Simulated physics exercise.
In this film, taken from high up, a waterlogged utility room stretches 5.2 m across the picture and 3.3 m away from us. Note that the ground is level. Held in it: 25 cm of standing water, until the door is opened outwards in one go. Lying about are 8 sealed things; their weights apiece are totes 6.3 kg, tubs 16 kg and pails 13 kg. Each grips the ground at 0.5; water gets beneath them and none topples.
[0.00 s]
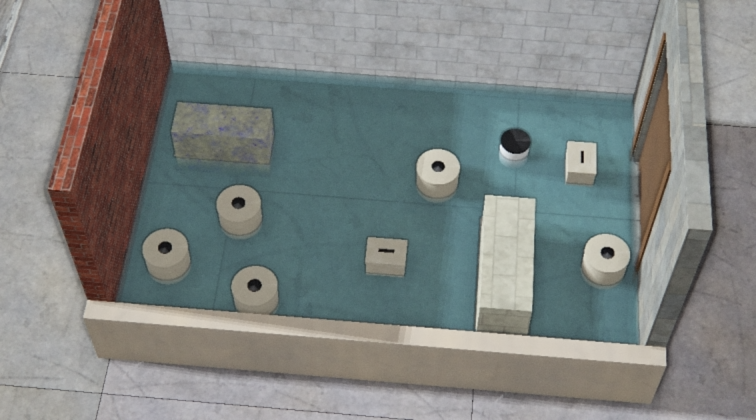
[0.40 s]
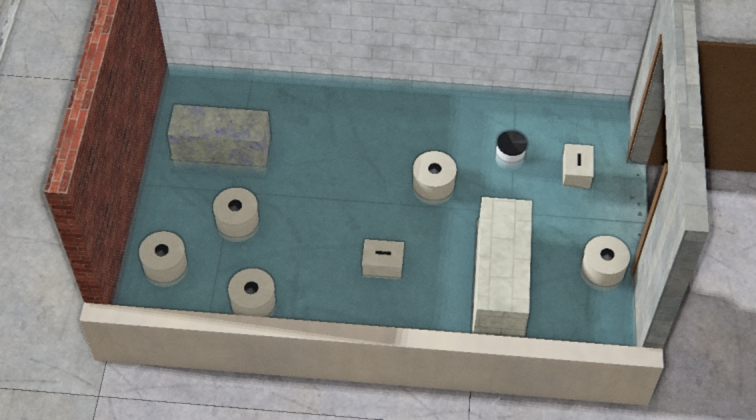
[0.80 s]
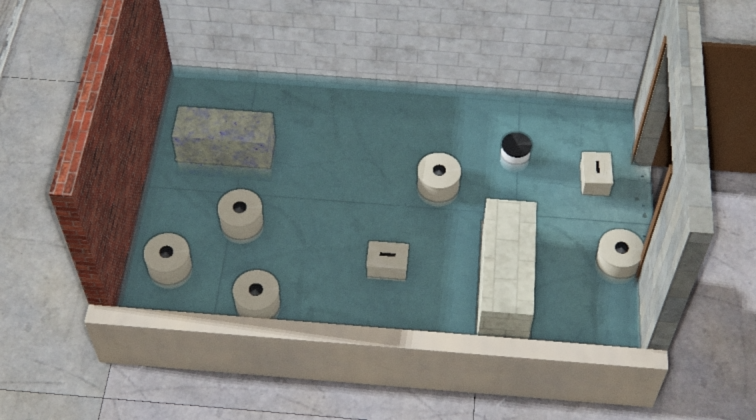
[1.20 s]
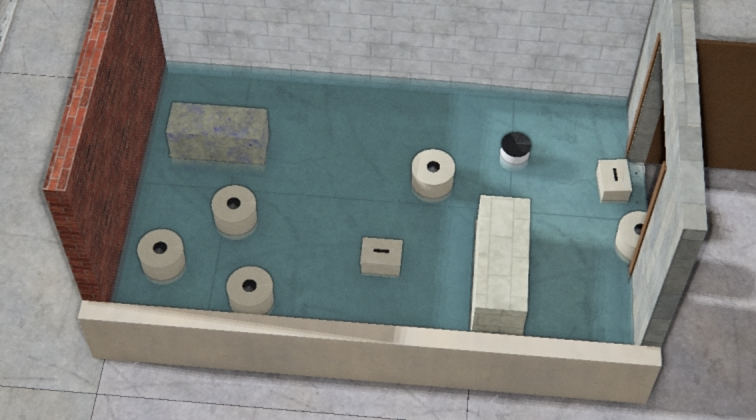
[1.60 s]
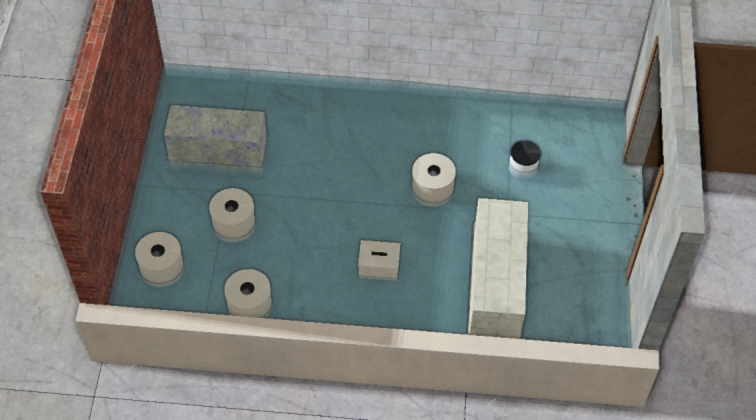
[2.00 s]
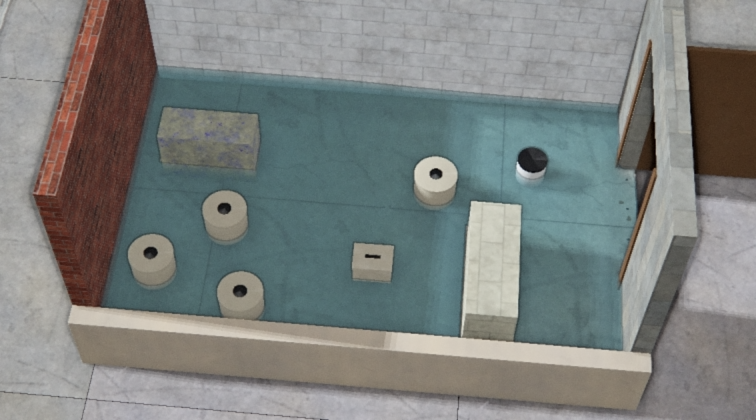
The flooded room's door opens, a tub and box drift out, and a pail drifts right.
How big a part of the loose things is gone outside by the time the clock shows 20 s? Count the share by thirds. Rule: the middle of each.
The portion is in the middle band.
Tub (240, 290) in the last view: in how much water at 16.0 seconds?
11 cm.
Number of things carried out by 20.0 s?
Adding them up, I get 5.
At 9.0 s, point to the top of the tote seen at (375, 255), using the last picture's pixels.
(535, 189) or so.
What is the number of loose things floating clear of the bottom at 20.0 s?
At that point I count 0.
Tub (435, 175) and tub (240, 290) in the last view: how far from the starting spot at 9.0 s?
Gone out; 60 cm.
After 4.0 s 3 of 8 are out; 5 afloat.
After 9.0 s 4 of 8 are out; 4 afloat.
After 16.0 s 5 of 8 are out; 3 afloat.
After 20.0 s 5 of 8 are out; 0 afloat.
